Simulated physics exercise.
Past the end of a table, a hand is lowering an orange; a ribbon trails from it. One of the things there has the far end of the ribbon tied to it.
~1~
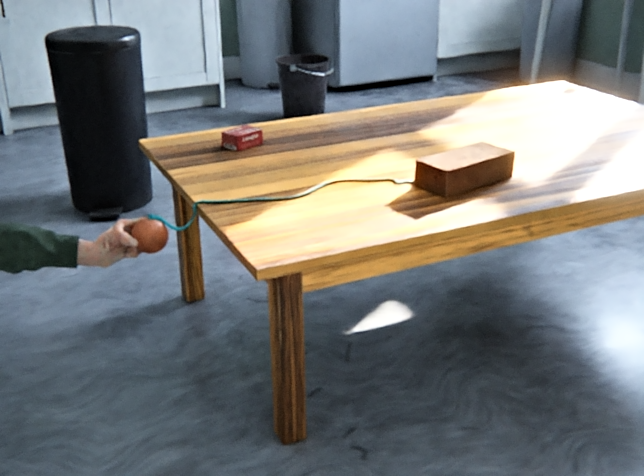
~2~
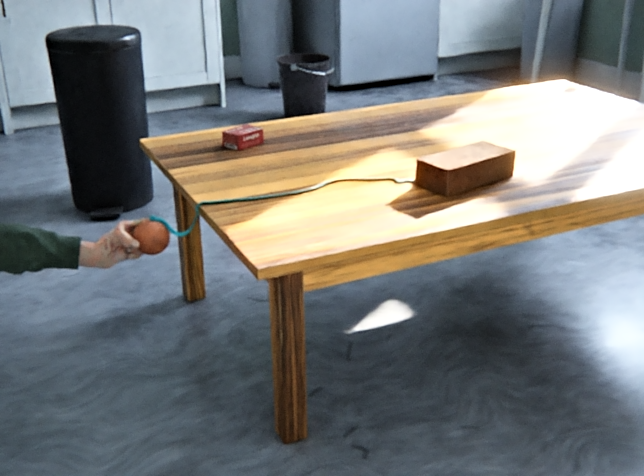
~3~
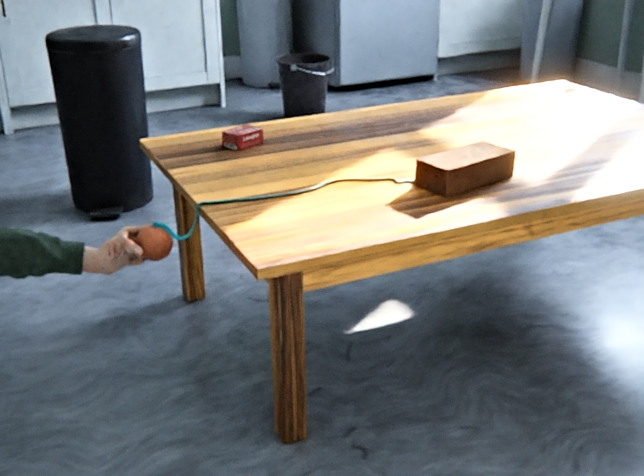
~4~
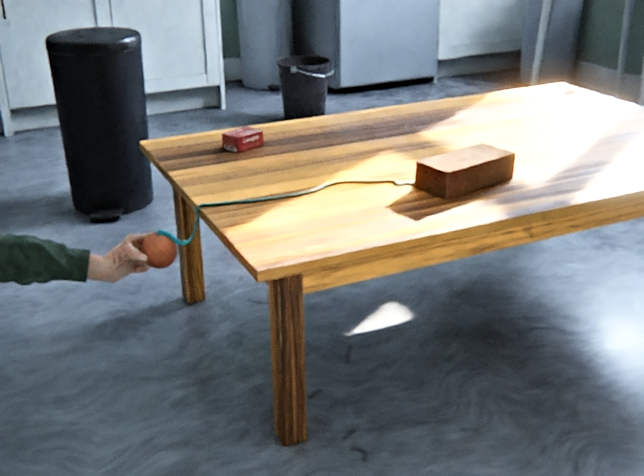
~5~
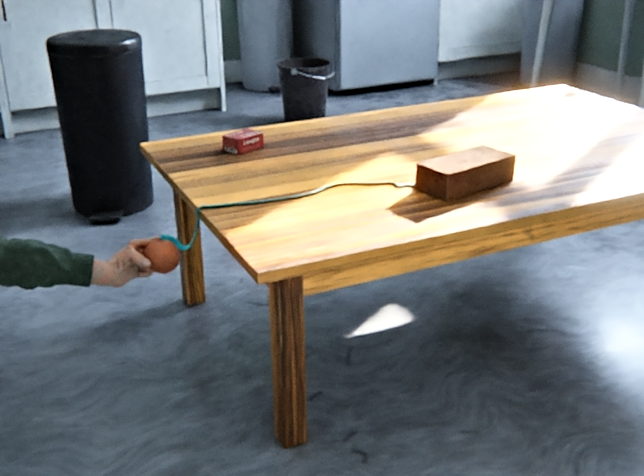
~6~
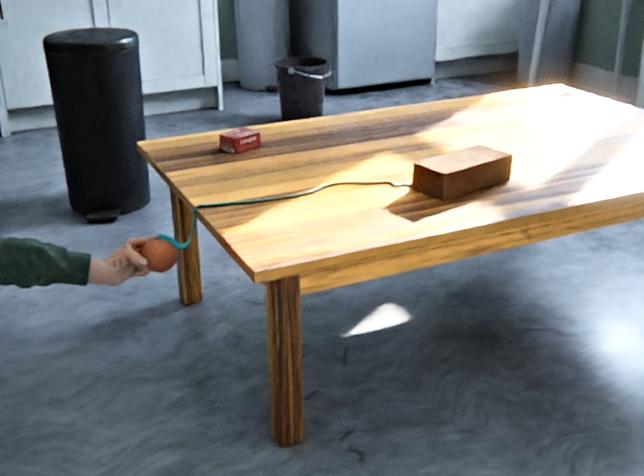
In a room with a grey floor and pale cupboards, a wooden table is seen from slightly above, its far end in bright sunlight. A reddish-brown brick with a ribbon tied to it sits right of a small red box, with black and dark grey bins behind. At left, a green-sleeved hand holding the ribbon's orange lowers it slightly, drifting a little right, while the brick stays put.
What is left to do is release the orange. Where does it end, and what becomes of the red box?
So the orange is left hanging while the red box holds its position.
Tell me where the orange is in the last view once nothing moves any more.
You'll find its middle at pixel (214, 329).
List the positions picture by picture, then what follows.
In the first picture, orange (151, 235); brick (466, 154); red box (242, 130).
In the second picture, orange (152, 237).
In the third picture, orange (155, 243).
In the fourth picture, orange (159, 250); ribbon through (354, 181) (286, 196).
In the fifth picture, orange (163, 256); ribbon through (354, 183) (287, 198).
In the sixth picture, orange (160, 255); brick (464, 157); red box (240, 132); ribbon tied to the brick, with little slack.
Then, 0.92 s later than the last view, orange above the floor near (168, 328); brick as before; box as before.
Then, 1.80 s later than the last view, orange above the floor near (185, 331); brick as before; box as before.
Finally, orange above the floor near (214, 329); brick as before; box as before. The orange hangs in the air and the red box remains where it stands.
